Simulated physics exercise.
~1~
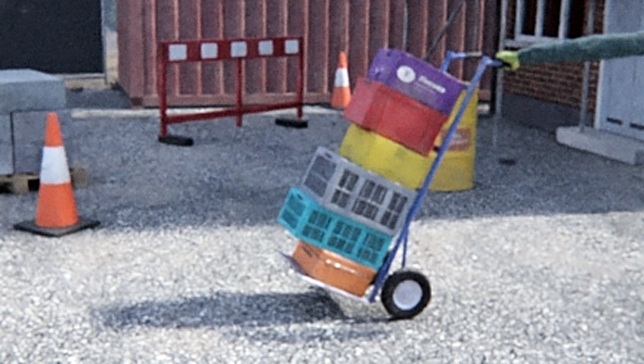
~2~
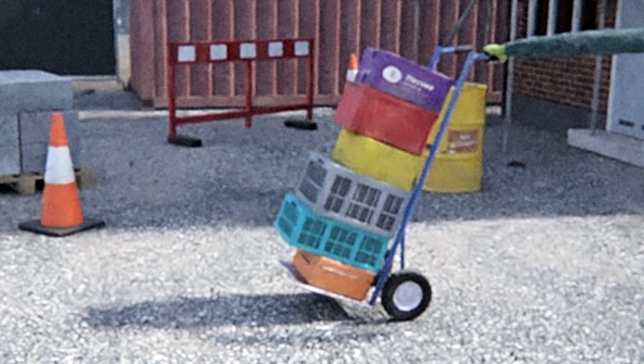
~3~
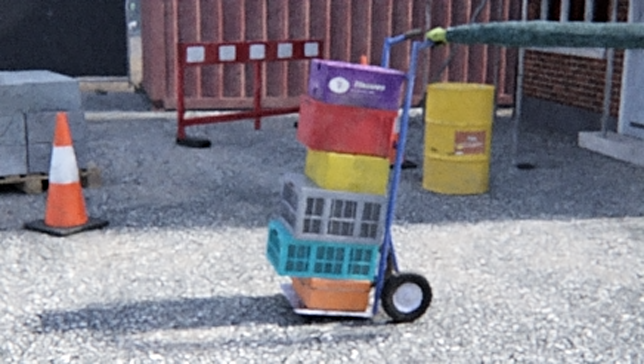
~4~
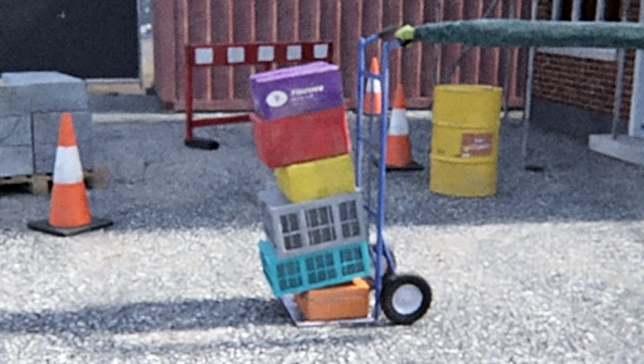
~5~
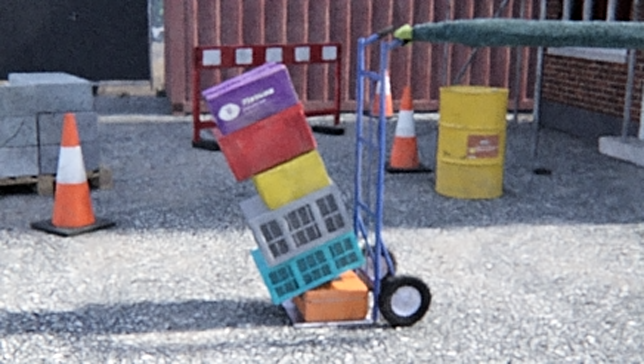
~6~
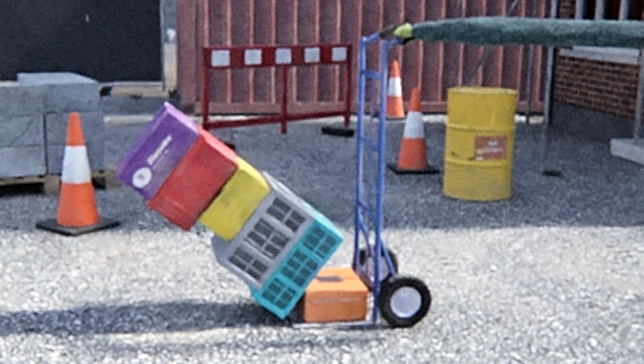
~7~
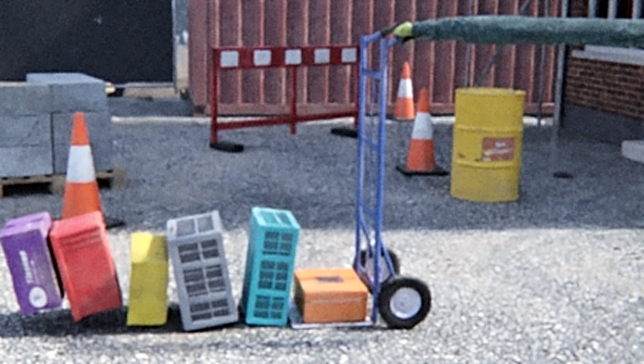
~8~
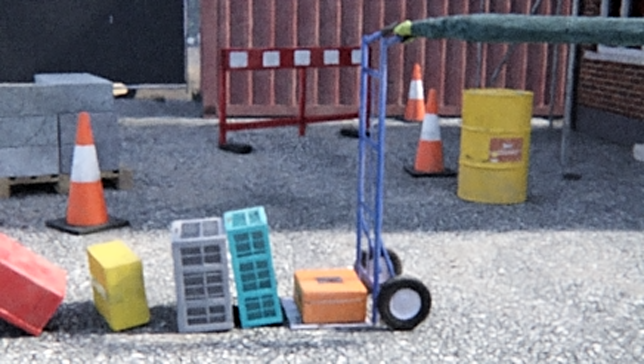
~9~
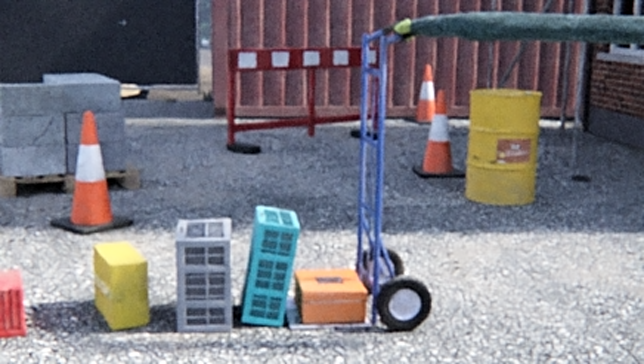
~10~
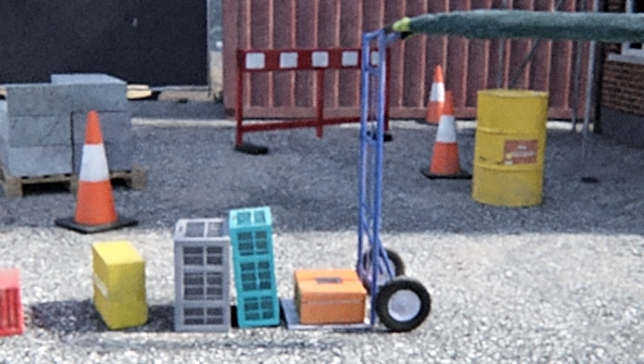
A green-sleeved arm tips a loaded hand truck upright, and all but the orange toolbox topples left.
